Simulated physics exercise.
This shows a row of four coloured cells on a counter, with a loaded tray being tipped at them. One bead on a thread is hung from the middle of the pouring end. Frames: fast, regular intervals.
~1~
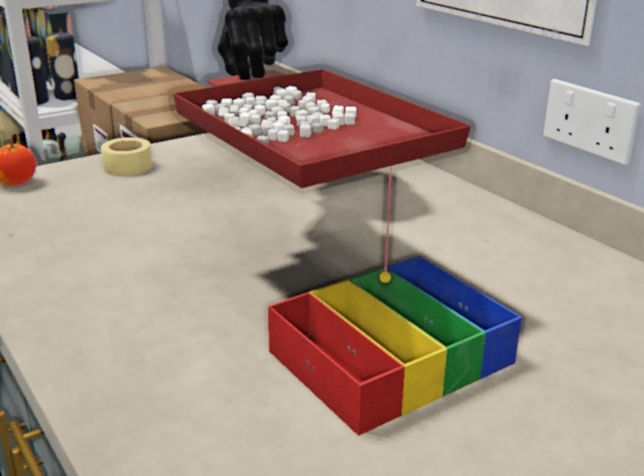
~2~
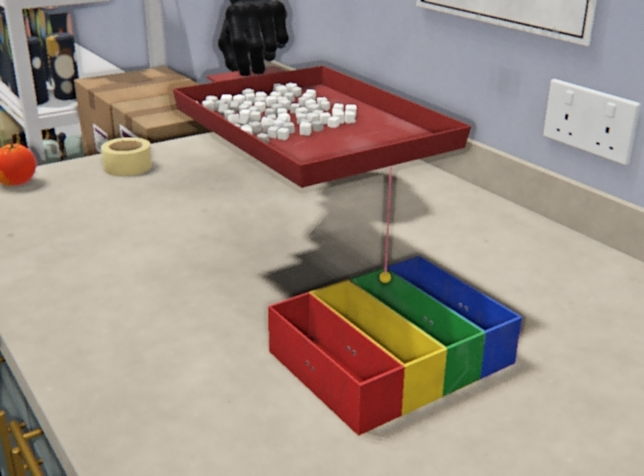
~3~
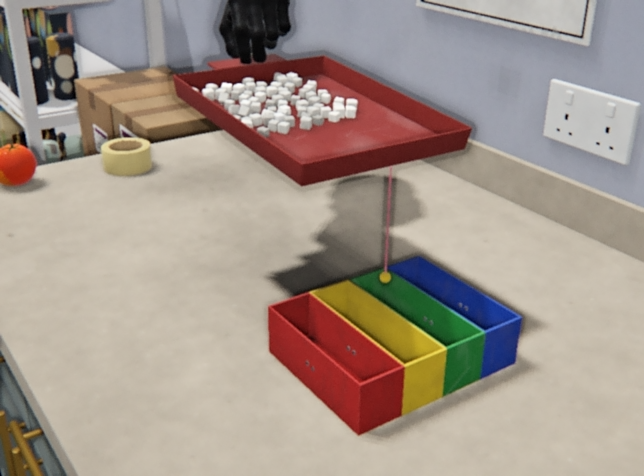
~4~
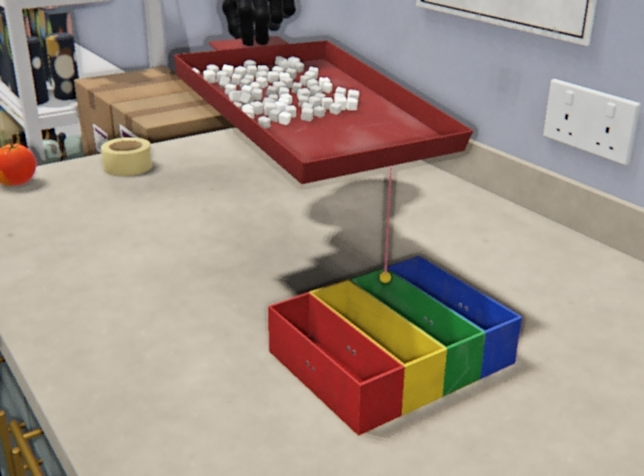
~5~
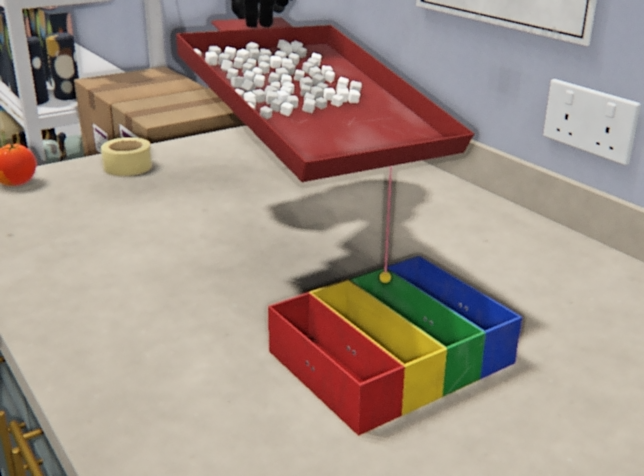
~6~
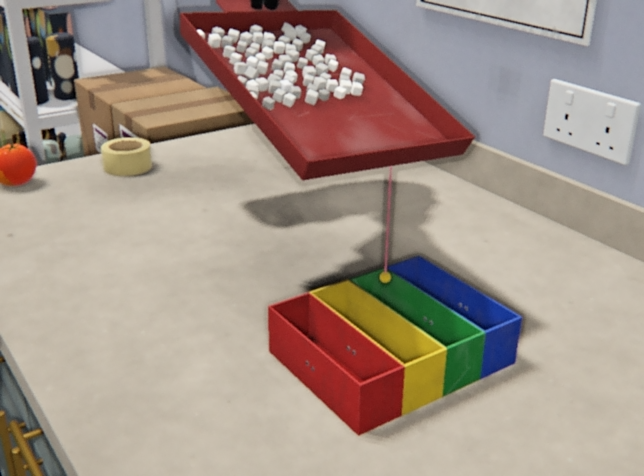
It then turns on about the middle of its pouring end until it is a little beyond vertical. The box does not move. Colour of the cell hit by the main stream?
Blue.
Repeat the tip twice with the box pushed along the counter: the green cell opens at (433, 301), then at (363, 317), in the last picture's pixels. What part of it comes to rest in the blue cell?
40 and 30 in a hundred.
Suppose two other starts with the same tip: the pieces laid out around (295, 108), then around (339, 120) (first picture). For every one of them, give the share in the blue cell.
About 40 %, then about 30 %.
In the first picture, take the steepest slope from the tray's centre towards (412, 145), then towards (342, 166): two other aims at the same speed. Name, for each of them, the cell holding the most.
First aim: The cell in blue. Second aim: The cell in red.
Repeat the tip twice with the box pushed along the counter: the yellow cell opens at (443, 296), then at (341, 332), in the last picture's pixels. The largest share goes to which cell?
That green cell; the cell in blue.
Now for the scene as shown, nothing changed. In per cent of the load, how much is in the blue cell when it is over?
My estimate is about 40 in a hundred.
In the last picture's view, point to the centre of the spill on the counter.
Look around pixel (509, 326).
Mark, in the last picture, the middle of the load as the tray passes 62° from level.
Check around (409, 131) in the last picture.
Just after the last frame, tray tipped steeply; every one on the tray.
A moment on, tray tipped right over; roughly two thirds on the tray; about a tenth in the blue cell; just a few in the green cell; just a few in the yellow cell; about a tenth falling or outside the box.
Further on, tray tipped past a quarter turn; roughly a third in the blue cell; roughly a quarter in the green cell; about a tenth in the yellow cell; roughly a third falling or outside the box.
When it is over, tray tipped past a quarter turn; roughly a third in the blue cell; roughly a quarter in the green cell; about a tenth in the yellow cell; not one in the red cell; roughly a third outside the box.
